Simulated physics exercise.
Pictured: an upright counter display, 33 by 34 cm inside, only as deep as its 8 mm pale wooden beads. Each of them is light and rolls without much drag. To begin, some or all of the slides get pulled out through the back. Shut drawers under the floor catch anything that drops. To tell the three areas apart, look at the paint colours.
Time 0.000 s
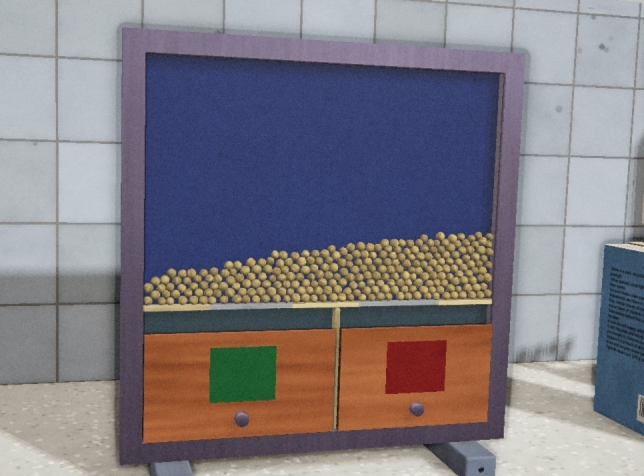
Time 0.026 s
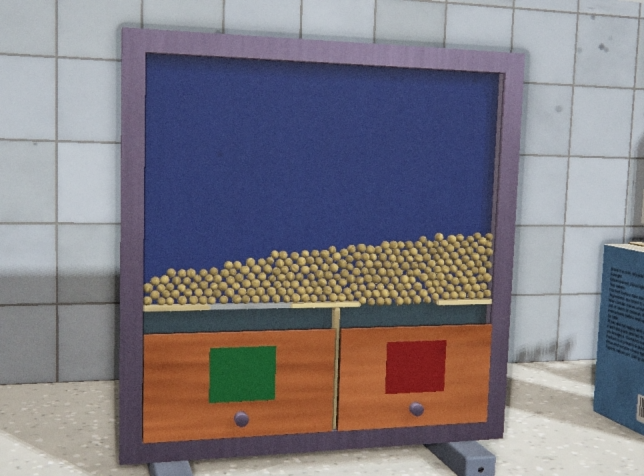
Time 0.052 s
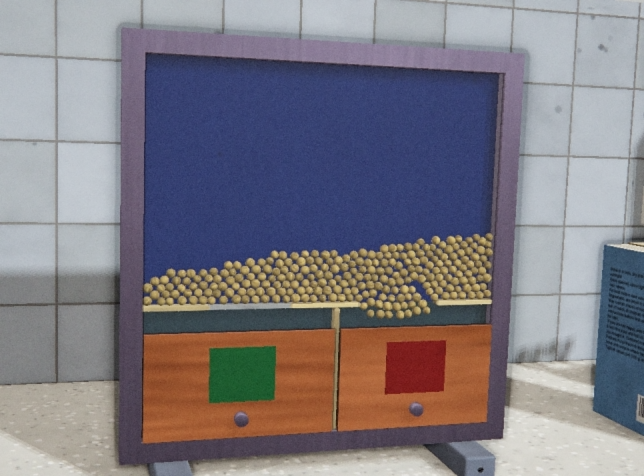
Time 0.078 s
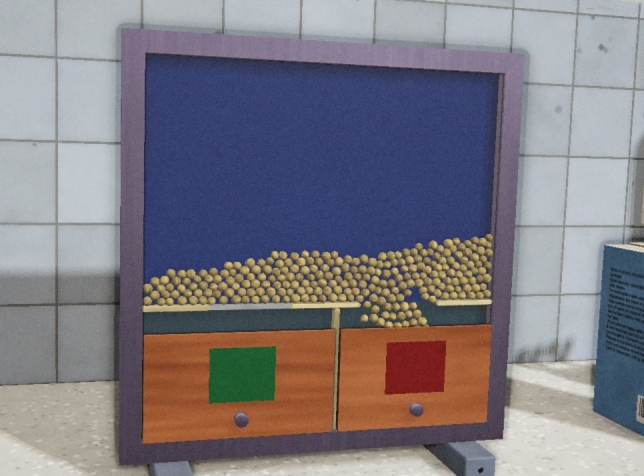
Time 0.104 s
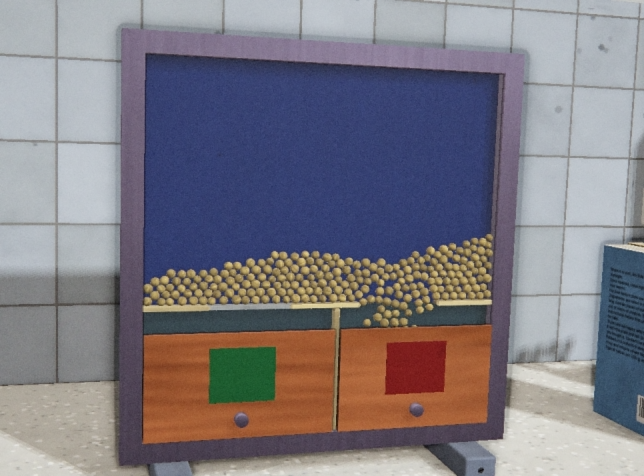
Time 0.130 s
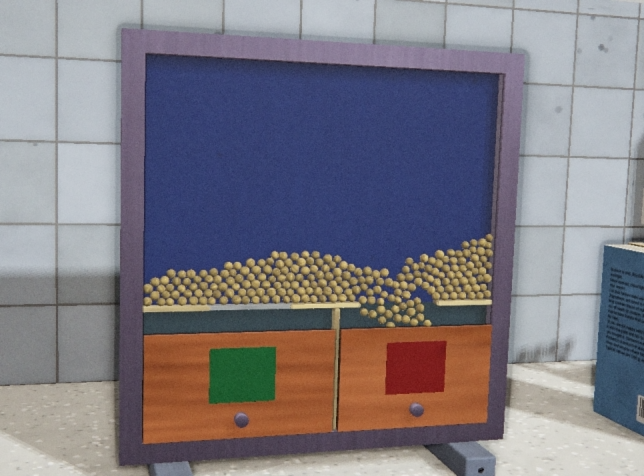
In an upright display, the right slide disappears and beads drop through the gap.
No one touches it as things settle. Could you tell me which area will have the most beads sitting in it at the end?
That would be red.
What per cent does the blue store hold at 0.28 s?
60 per cent.
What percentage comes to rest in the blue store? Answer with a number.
Around 45 percent.
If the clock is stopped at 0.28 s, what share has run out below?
Fraction out below at that moment: Near 40 per cent.
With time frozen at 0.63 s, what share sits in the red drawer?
50 per cent.
After 0.28 s, 40 % are out; red 40 %, blue 60 %.
After 0.63 s, 50 % are out; red 50 %, blue 50 %.
After 1.33 s, 55 % are out; red 55 %, blue 45 %.
All still by 1.6 s, 55 % are out; red 55 %, blue 45 %, green 0 %.
